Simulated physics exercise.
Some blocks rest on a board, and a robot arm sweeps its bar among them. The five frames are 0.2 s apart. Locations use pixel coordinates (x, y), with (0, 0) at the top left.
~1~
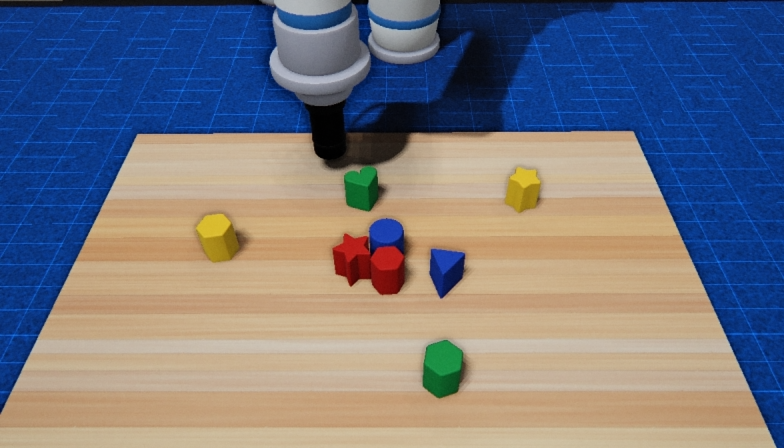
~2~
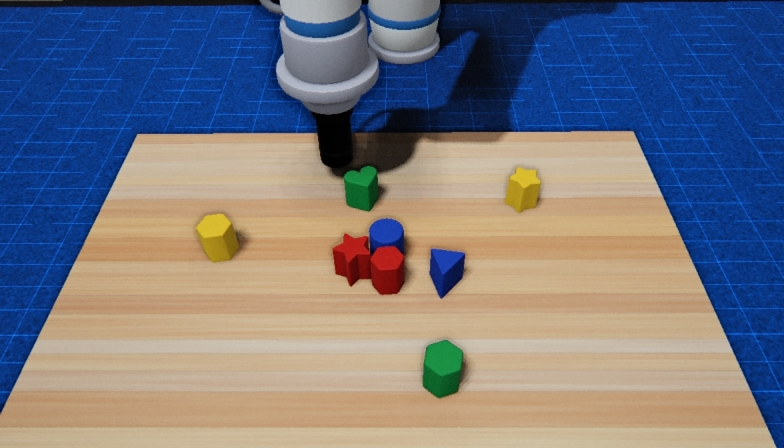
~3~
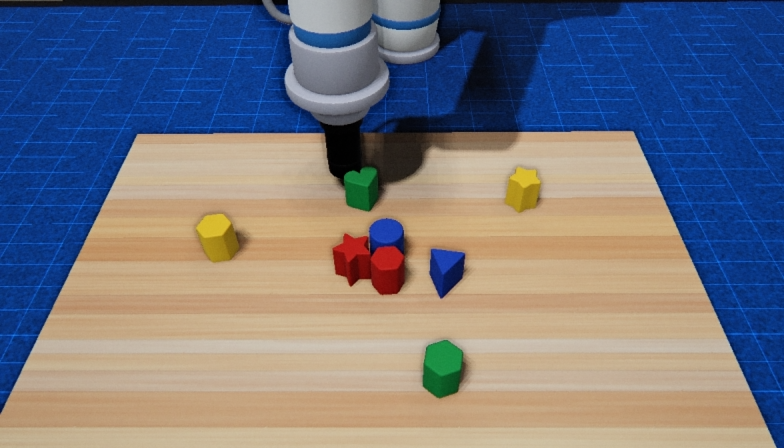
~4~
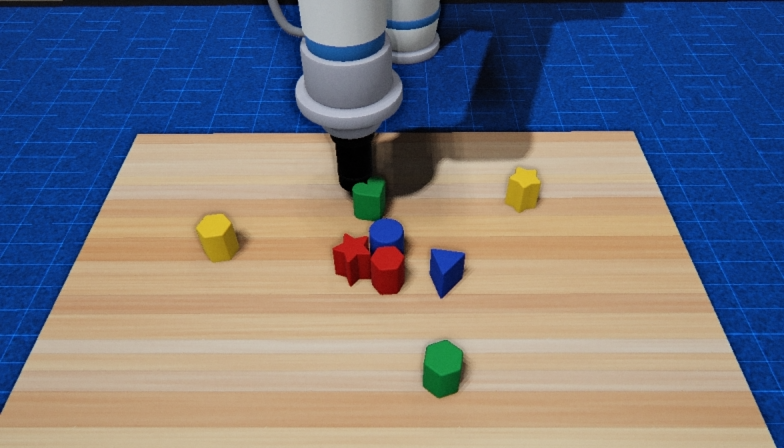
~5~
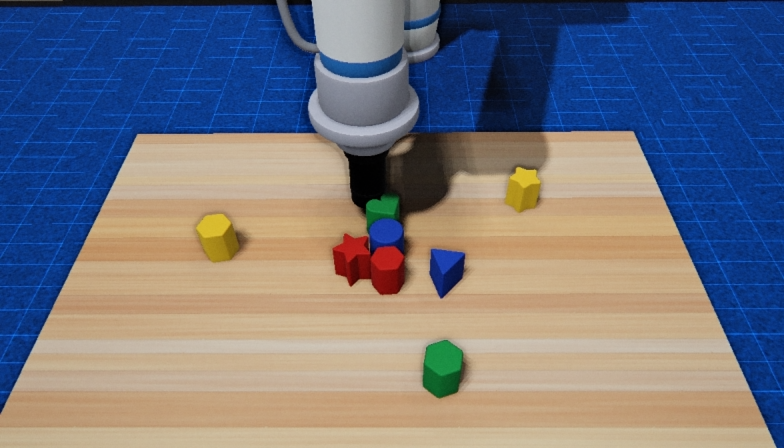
A robot arm moves its black bar forward and pushes the green heart toward the blue disc.
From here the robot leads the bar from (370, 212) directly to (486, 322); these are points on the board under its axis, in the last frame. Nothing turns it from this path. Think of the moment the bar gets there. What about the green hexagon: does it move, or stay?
It stays.
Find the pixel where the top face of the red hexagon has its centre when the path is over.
At (380, 278).
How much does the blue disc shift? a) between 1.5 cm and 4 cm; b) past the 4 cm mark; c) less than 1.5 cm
b.
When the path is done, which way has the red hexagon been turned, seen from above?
Viewed from overhead, the red hexagon winds up turned clockwise.
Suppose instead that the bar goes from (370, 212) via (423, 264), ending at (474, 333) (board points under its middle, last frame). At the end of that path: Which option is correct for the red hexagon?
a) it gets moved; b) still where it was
That would be a.
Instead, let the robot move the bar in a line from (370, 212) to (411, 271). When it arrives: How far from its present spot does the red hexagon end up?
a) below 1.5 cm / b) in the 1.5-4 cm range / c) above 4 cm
(b)
What follows on the original path. One third of the way, bar (404, 231); green heart (429, 234), turned 15° anticlockwise; blue disc (407, 256); red hexagon (382, 276), turned 20° clockwise.
Two thirds of the way, bar (444, 268); green heart (475, 270), turned 25° anticlockwise; blue disc (417, 277); red hexagon (380, 278), turned 25° clockwise; blue triangular piece (479, 291), turned 25° anticlockwise.
At the end, bar (489, 309); green heart (525, 307), turned 35° anticlockwise; blue disc (417, 277); red hexagon (380, 278), turned 25° clockwise; green hexagon not moved; blue triangular piece (522, 335).
